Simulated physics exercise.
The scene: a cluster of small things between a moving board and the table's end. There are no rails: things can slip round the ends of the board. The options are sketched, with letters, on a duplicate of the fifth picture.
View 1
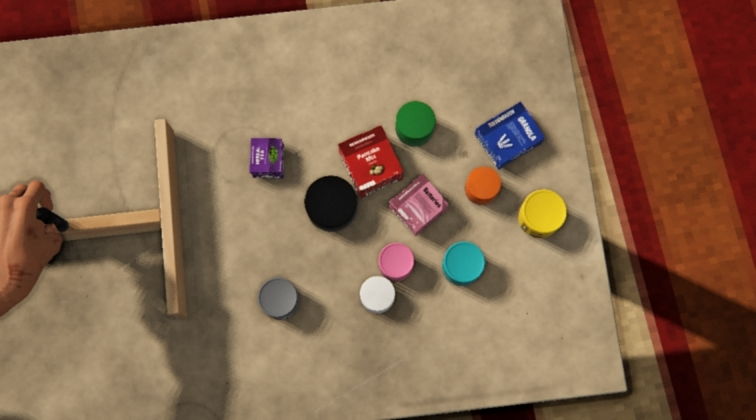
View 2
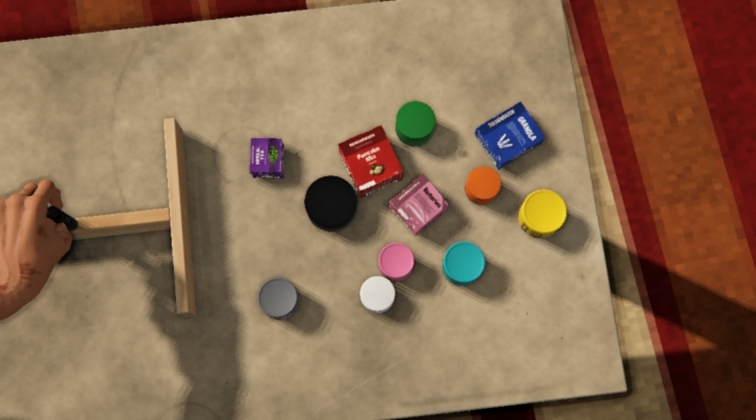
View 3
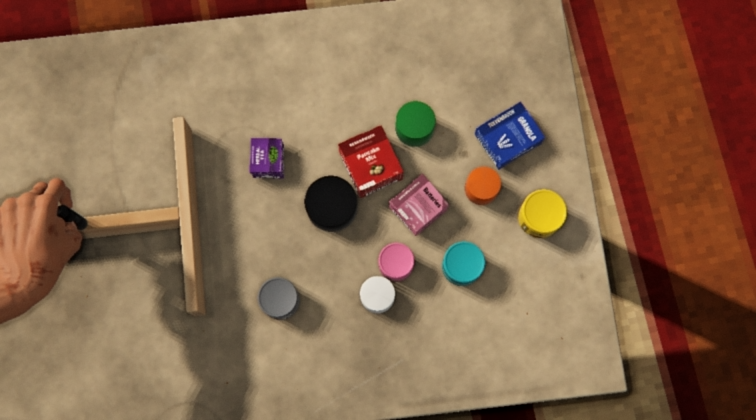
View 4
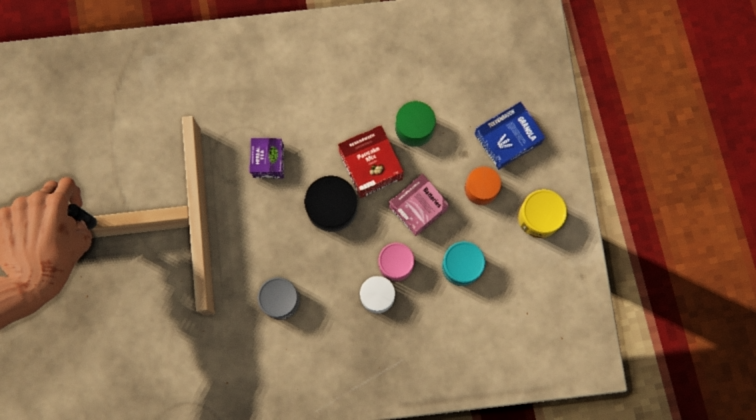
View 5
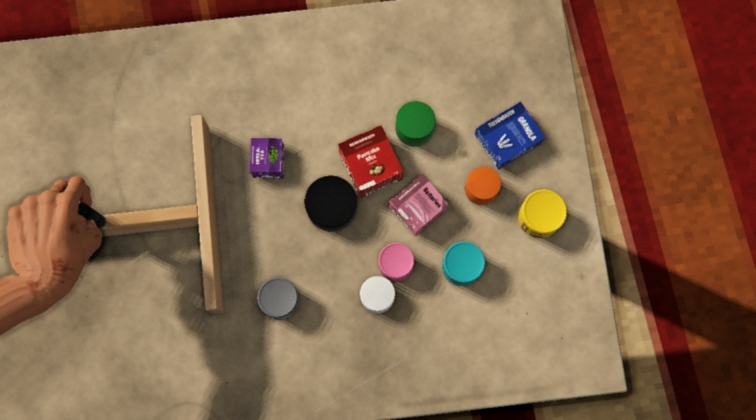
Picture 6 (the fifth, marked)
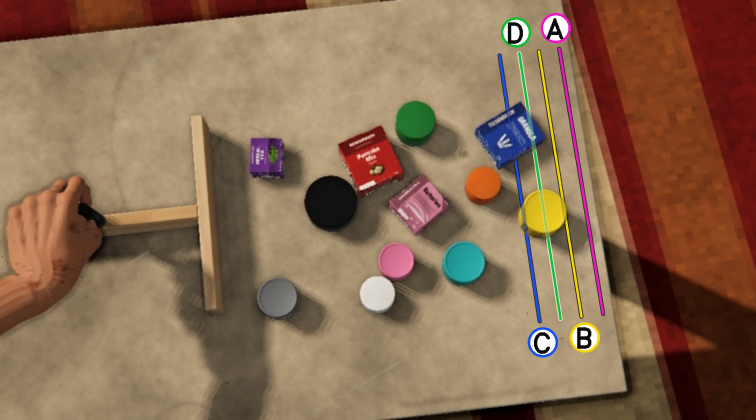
A pale, stone-like tabletop lies over a red and orange striped floor, seen from above by a still camera. Small tubs and packets in red, black, green, pink, white, teal, orange, blue and yellow cluster right of centre, with a purple packet and a grey tub nearer the left. A hand at the left slides a T-shaped wooden pusher slowly rightward, narrowing the gap, while the items stay practically still.
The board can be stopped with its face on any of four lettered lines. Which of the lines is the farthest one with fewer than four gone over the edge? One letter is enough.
As far as mark C.
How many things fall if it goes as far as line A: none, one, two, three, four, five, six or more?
Six or more.
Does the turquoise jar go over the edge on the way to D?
No.
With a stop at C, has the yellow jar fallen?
By then, yes.
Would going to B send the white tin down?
No.
On the marked copy, A at (581, 177); B at (560, 180); C at (519, 184); D at (539, 182).
Taking C. A third of the way, board (317, 197); white tin (390, 296); grey tub (353, 291).
Two thirds of the way, board (430, 185); blue packet (540, 130); yellow jar (549, 216).
When it is over, board (519, 175); yellow jar over the edge; orange tin over the edge; three fallen.
As for the rest, A drops ten; B drops five; D drops five.
